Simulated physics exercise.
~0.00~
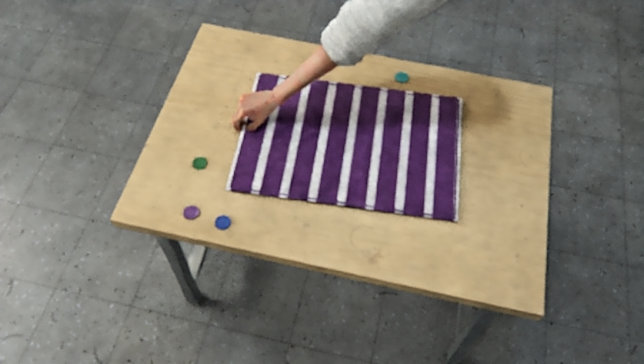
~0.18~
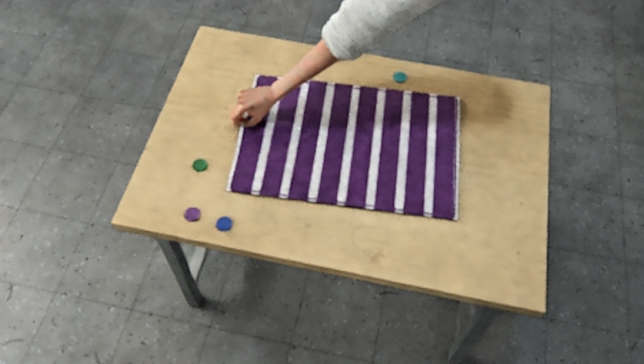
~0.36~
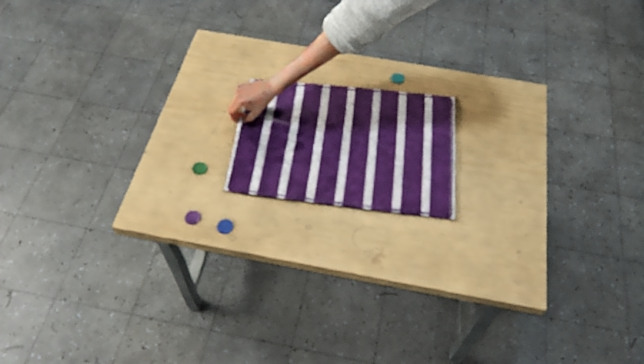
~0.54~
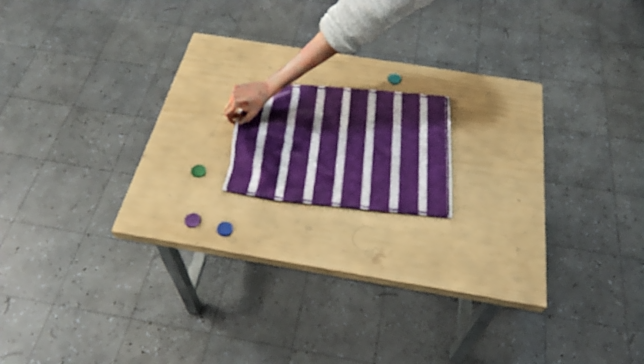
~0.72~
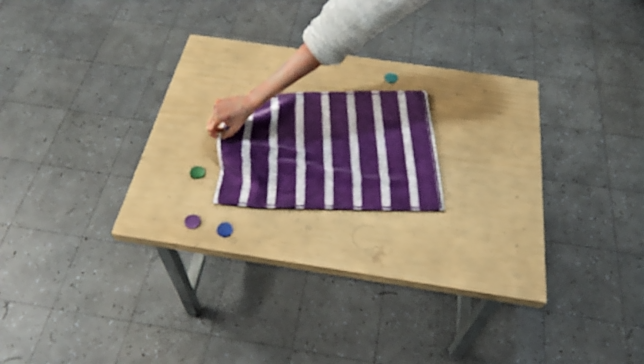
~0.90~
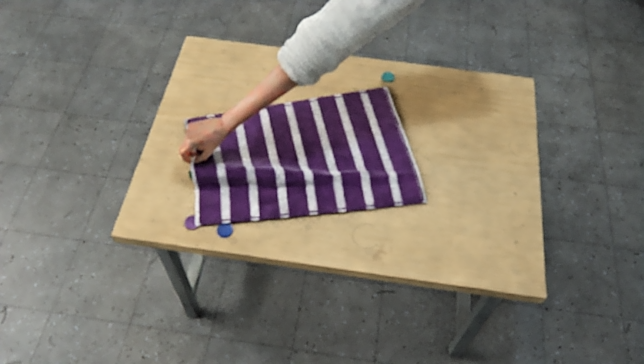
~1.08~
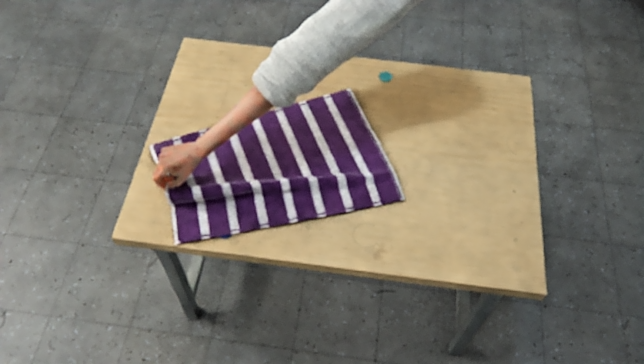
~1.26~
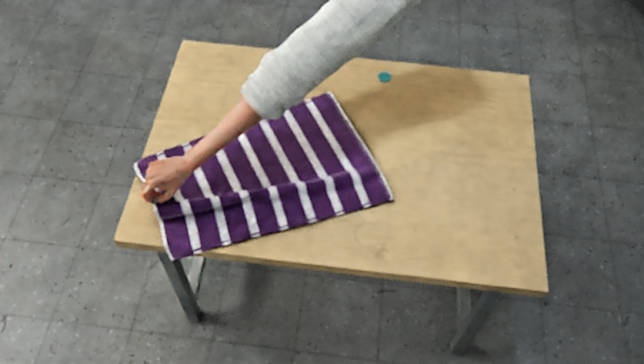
A purple striped towel is dragged left by a hand, covering three small discs.
